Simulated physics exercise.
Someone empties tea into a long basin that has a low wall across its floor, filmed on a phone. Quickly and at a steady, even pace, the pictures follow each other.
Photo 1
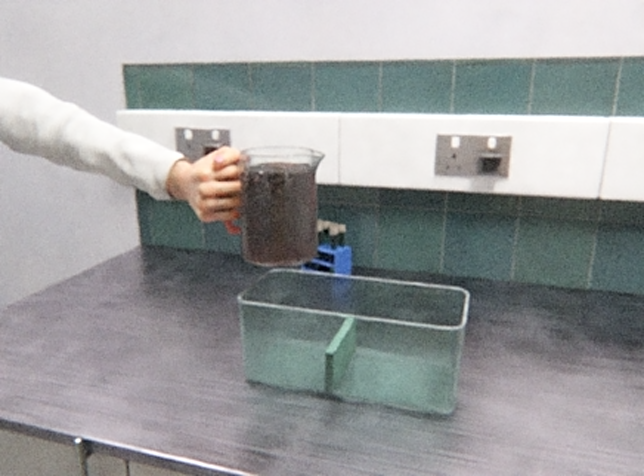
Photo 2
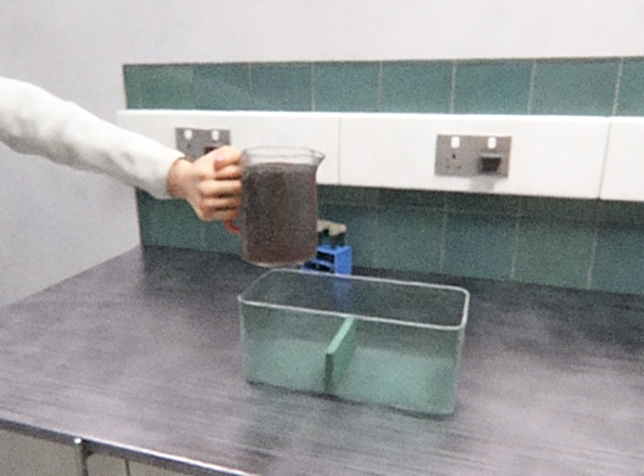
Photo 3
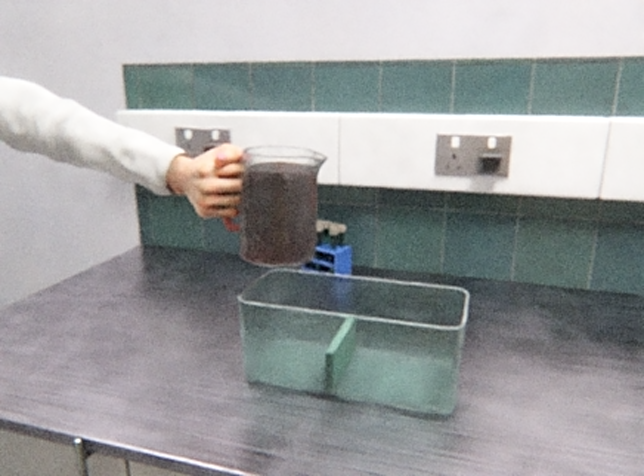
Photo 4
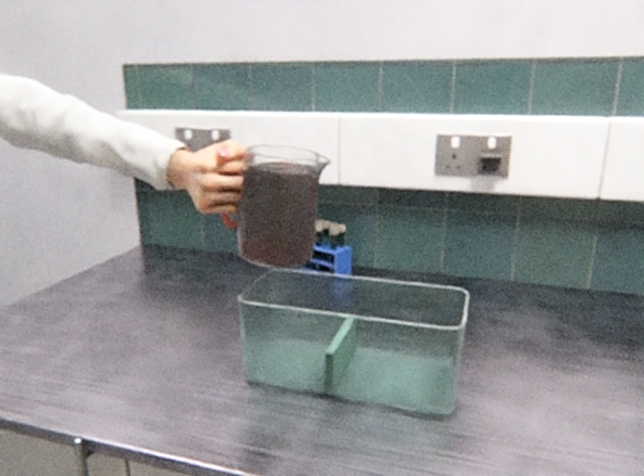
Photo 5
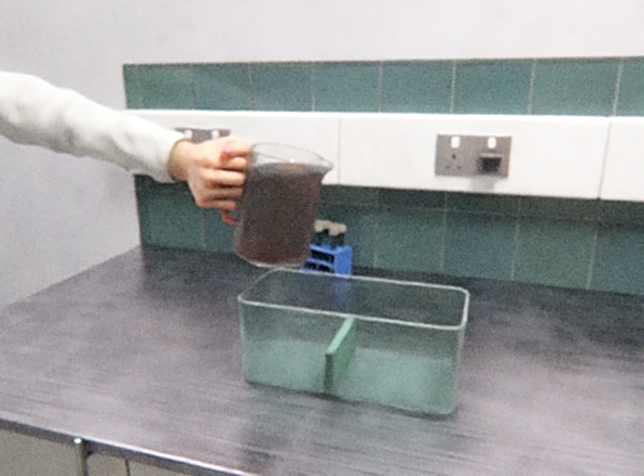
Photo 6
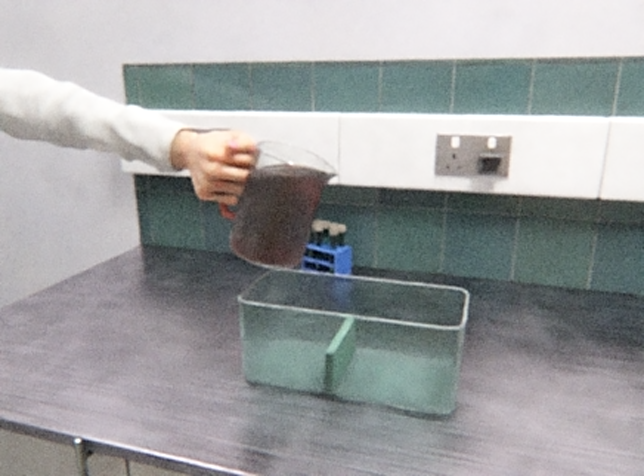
A hand held a clear jug of dark tea above a long, empty glass basin with a low green wall across its floor, then slowly tilted the jug to the right.
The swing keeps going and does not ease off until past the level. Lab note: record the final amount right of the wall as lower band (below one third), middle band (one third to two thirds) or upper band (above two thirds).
Recorded: Upper band.
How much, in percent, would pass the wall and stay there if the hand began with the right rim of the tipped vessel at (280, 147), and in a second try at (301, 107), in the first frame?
Close to 25 in a hundred, and close to 85 in a hundred.
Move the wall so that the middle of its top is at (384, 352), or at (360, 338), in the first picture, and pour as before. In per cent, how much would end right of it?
First try 30 per cent, second try 70 per cent.
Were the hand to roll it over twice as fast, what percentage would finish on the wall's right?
It comes to 85 per cent or so.
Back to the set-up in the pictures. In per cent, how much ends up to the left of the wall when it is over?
That is roughly 5 percent of it.
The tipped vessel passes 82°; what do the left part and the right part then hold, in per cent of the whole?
About 0 per cent on the left and 5 on the right.
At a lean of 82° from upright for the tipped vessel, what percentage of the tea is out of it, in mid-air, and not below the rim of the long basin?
Some 15 per cent.
A moment on, the tilt is 82° and 79 per cent is still to pour, 0 is left of the wall and 7 right of it.
Next, the tilt is 115° and 23 per cent is still to pour, 2 is left of the wall and 61 right of it.
Then the tilt is 117° and 1 per cent is still to pour, 7 is left of the wall and 90 right of it.
Later the tilt is 117° and 0 per cent is still to pour, 7 is left of the wall and 92 right of it.
Finally, 7 per cent lies left of the wall, 92 right of it and 1 outside.
